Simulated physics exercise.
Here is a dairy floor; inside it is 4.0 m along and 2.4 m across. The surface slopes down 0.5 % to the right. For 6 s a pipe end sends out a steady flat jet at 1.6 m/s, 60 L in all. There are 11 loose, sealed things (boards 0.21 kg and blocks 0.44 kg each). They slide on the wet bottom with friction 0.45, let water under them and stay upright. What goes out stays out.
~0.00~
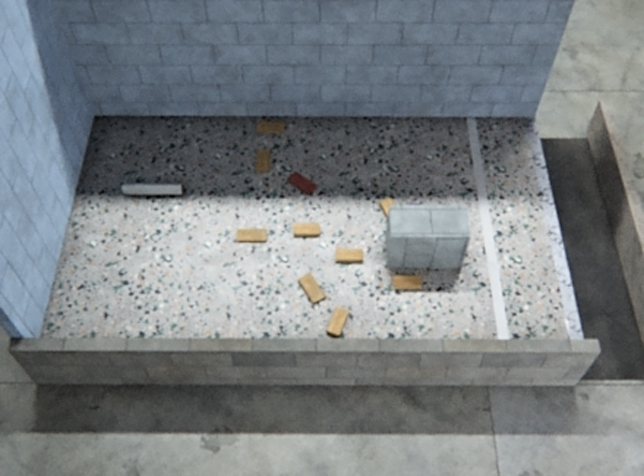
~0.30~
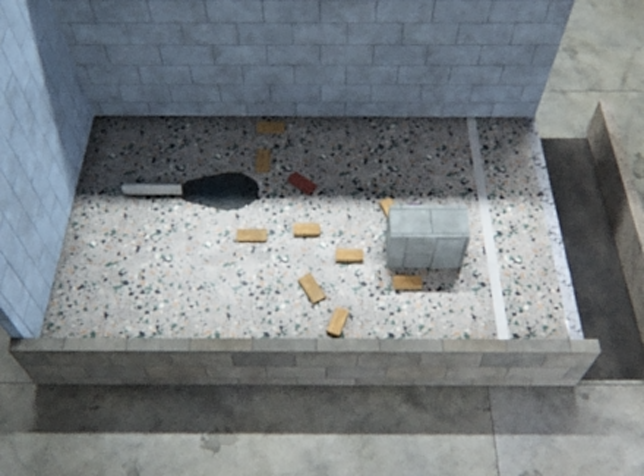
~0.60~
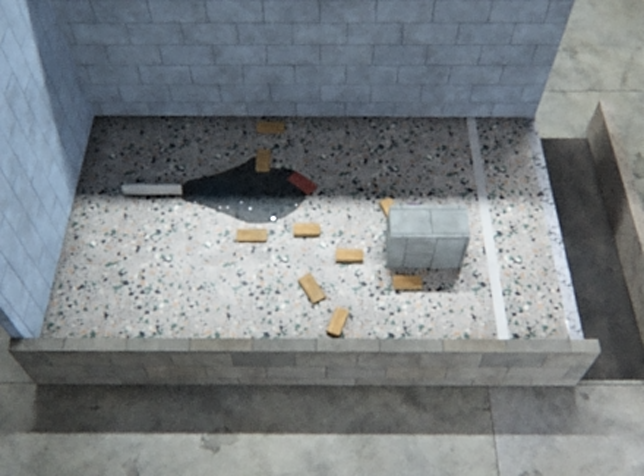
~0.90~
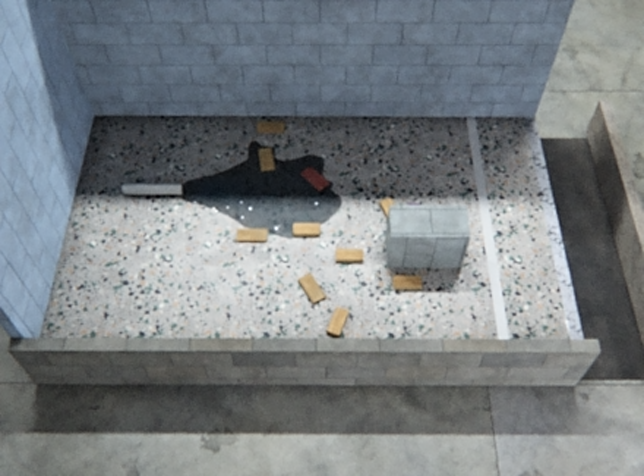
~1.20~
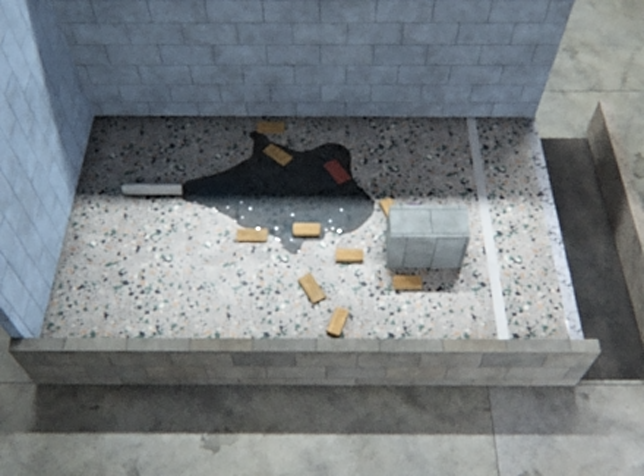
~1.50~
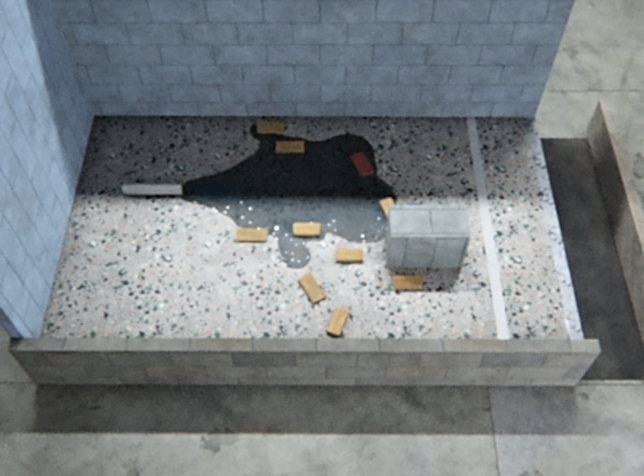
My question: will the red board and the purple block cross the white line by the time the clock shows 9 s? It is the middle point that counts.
Red board passes, purple block crosses.
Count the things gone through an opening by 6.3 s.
By then 1.
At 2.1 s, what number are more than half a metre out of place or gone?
By then 2.
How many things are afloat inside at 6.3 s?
At that moment 1.
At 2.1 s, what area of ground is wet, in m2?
Roughly 2.0 m2.
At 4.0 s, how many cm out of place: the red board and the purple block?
About 200 and 40 cm.
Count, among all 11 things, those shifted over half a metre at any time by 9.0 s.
I count 4.
After 2.1 s the red board is near (410, 150), 1.0 m from its start, aground; the purple block is near (415, 214), 0.0 m from its start, aground; 0 of 11 are over the mark; 0 afloat.
After 4.0 s the red board is near (484, 127), 1.8 m from its start, aground; the purple block is near (462, 216), 0.4 m from its start, aground; 1 of 11 are over the mark; 0 afloat.
After 6.3 s the red board has gone out; the purple block is near (502, 216), 0.7 m from its start, aground; 3 of 11 are over the mark; 1 afloat.
After 9.0 s the red board has gone out; the purple block is near (519, 218), 0.9 m from its start, aground; 3 of 11 are over the mark; 0 afloat.
